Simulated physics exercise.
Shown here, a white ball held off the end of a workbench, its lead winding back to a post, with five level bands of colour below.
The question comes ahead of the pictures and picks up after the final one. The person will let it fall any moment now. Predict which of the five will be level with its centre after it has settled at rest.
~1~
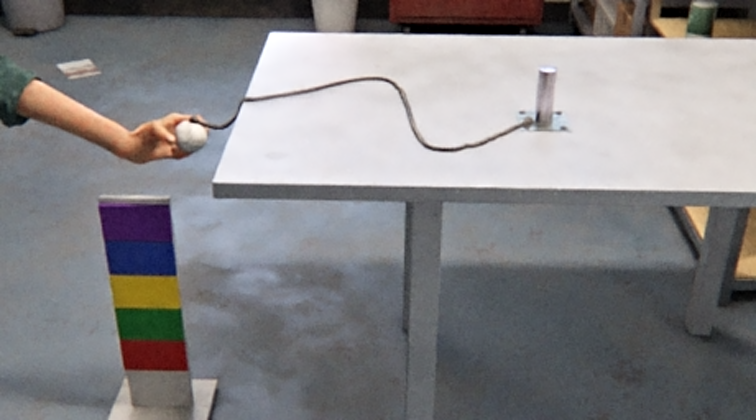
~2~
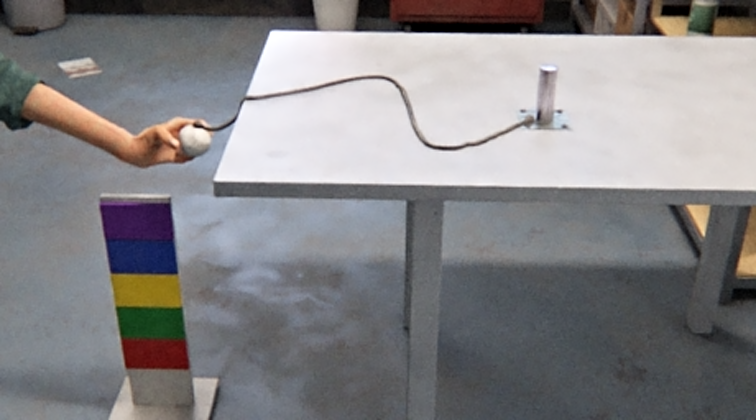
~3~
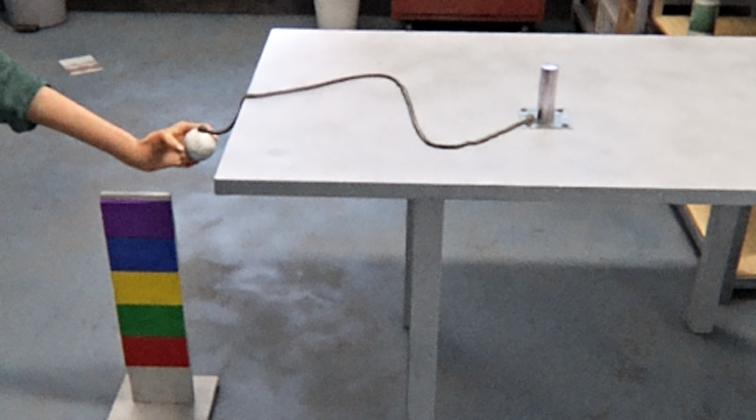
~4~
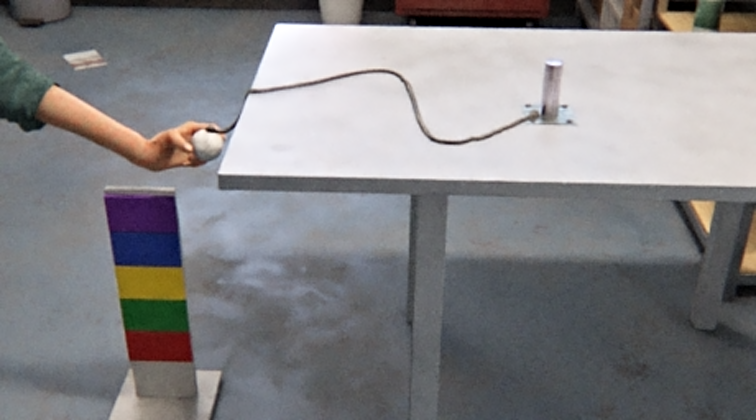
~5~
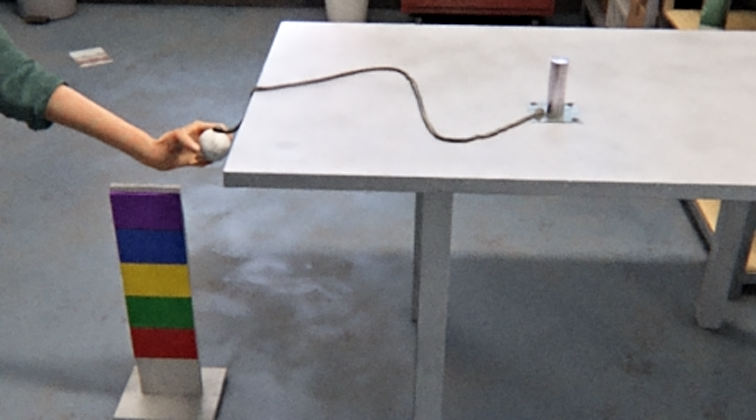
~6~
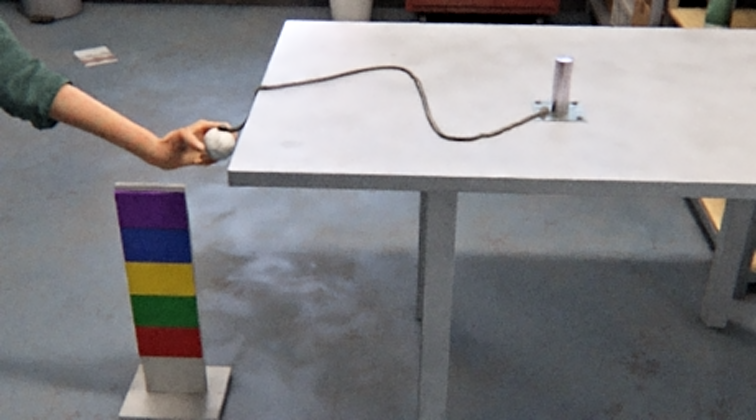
I predict green.
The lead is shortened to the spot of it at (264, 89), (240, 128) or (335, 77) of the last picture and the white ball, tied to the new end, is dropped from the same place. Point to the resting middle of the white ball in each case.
In order, it comes to rest around (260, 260), (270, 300) and (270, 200).
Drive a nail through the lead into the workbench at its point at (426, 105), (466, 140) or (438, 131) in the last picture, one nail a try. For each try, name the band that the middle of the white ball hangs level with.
Results, in sequence: Blue / yellow / yellow.
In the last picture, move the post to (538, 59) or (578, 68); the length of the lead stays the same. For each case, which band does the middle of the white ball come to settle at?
Answer, in order: Green, yellow.
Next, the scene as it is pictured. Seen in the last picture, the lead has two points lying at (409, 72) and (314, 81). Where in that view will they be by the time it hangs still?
Point one to (254, 114), point two to (261, 217).
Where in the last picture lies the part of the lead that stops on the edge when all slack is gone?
Roughly (412, 74).
Early on, ball near (245, 279); level with yellow.
Midway, ball near (291, 335); level with green.
Near the end, ball near (258, 318); level with green.
Finally, ball near (271, 329); level with green. Its middle rests at the green band.
